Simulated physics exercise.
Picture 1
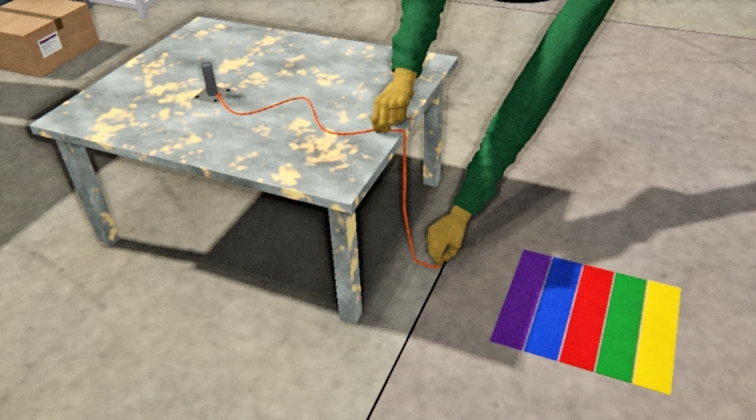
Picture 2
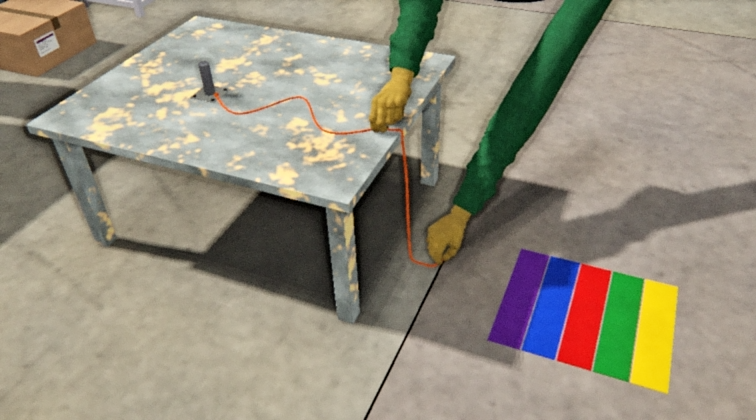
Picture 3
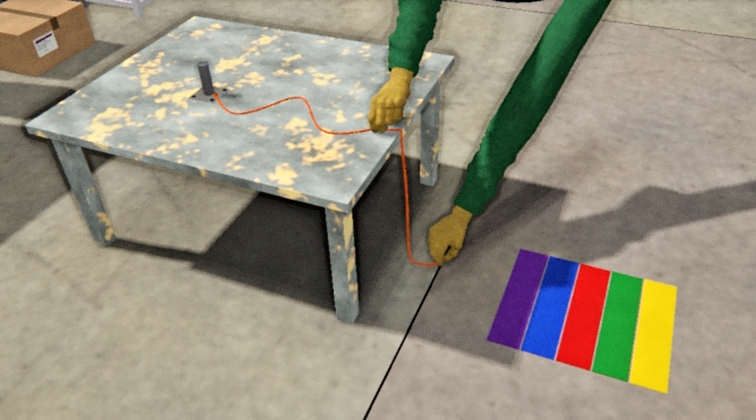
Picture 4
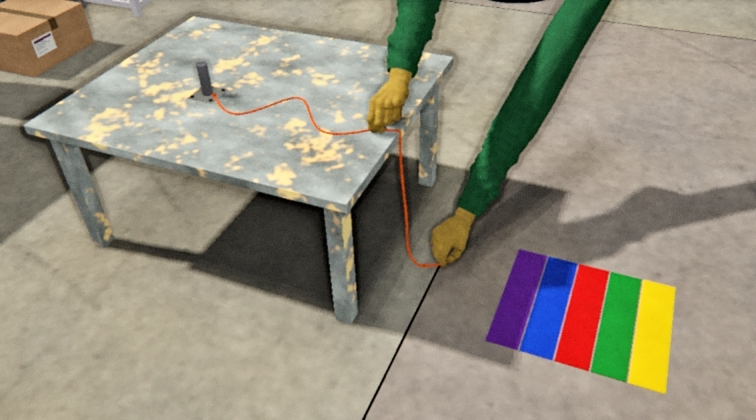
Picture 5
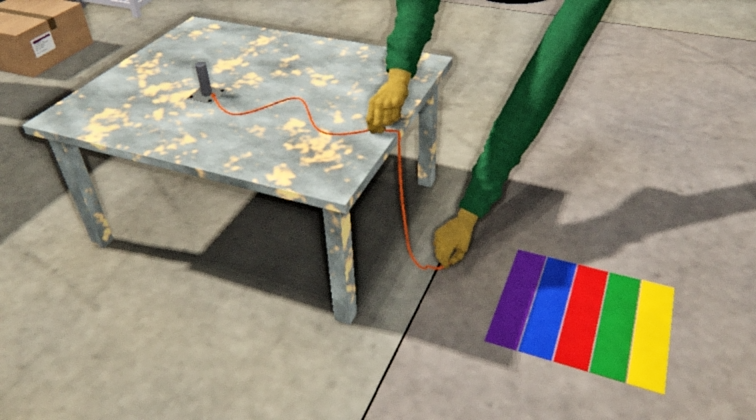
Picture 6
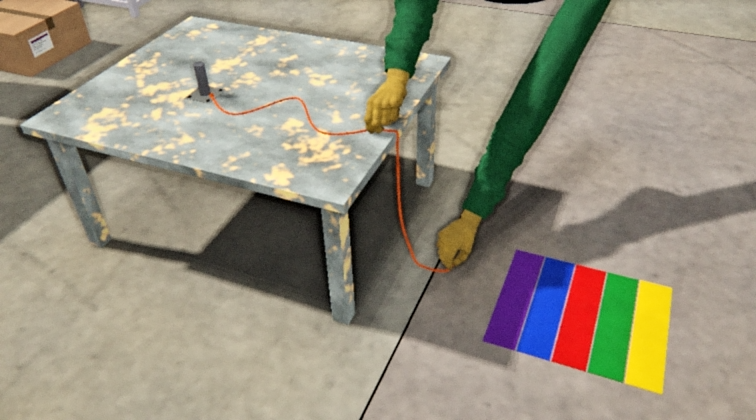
The video shows a gloved hand pinning an orange cord at the edge of a low, worn table while the other hand holds its end near the floor, shifting very slightly right beside five coloured strips.
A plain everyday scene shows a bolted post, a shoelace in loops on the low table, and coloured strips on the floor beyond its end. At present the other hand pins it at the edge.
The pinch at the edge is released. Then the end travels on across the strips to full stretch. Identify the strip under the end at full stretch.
Strip: Green.
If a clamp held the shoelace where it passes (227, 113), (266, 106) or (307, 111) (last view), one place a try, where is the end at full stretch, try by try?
(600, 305), (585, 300) and (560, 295).
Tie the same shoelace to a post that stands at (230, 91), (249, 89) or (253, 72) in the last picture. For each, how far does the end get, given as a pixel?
The three places are (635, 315), (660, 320) and (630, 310), in that order.
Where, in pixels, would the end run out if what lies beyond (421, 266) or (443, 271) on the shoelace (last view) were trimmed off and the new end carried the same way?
Respectively (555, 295) and (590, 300).
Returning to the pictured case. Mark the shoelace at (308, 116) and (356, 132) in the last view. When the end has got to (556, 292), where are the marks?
You'll find them at about (352, 121) and about (402, 153).
A little later, end near (556, 292); over blue.
Next, end near (591, 302); over red.
When it is tight, end near (614, 307); over green. It gets as far as the green strip.
